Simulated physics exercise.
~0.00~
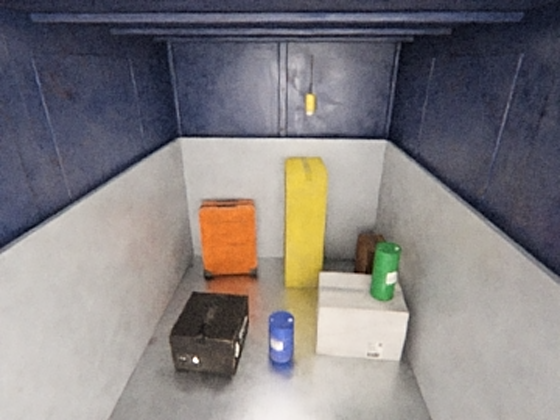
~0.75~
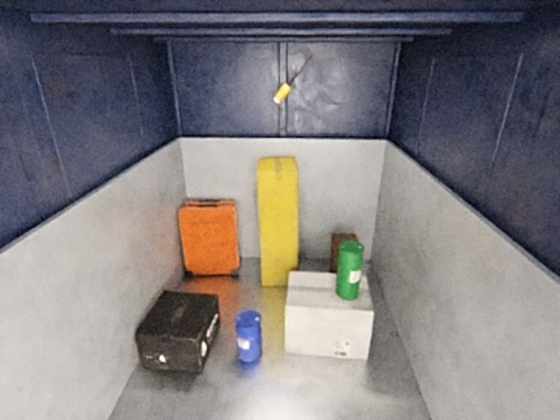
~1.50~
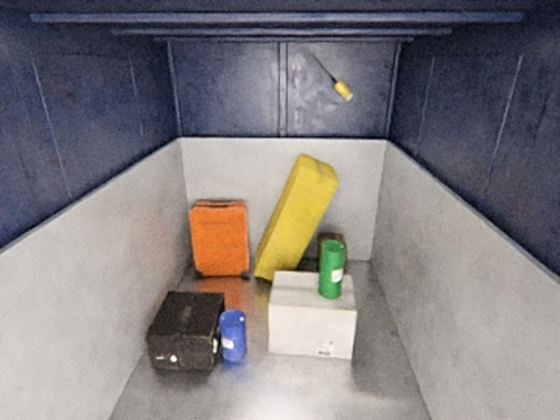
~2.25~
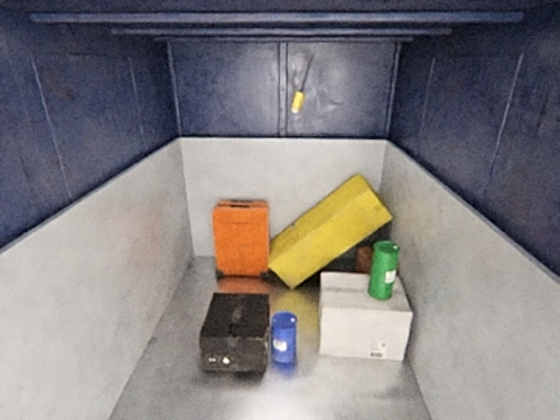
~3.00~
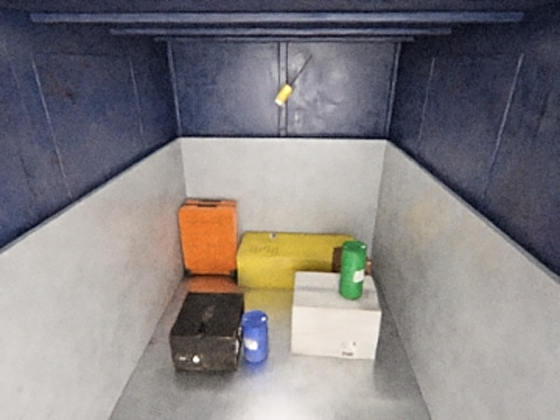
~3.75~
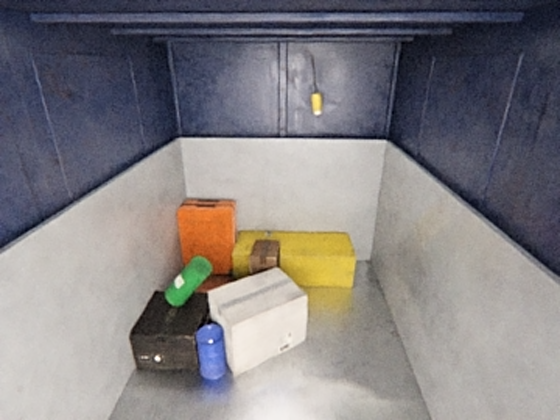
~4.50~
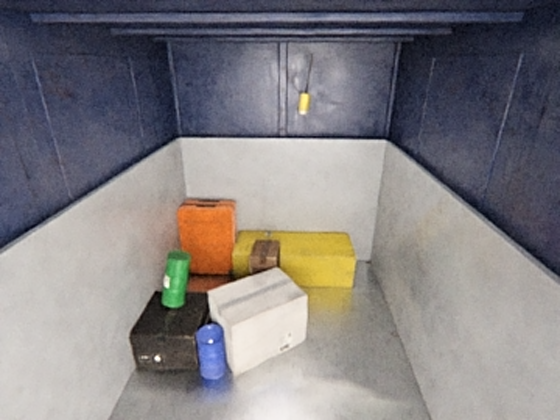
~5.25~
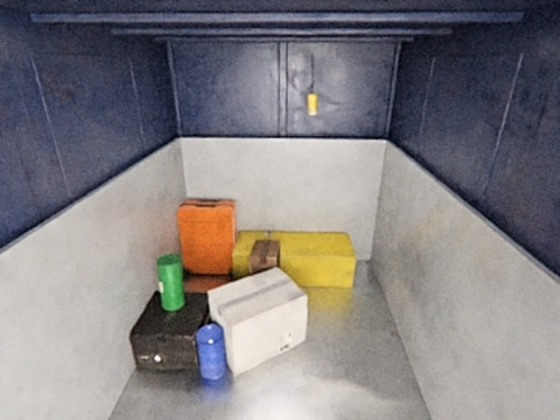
The tall yellow box tips onto its side, then everything ends up bunched at left.
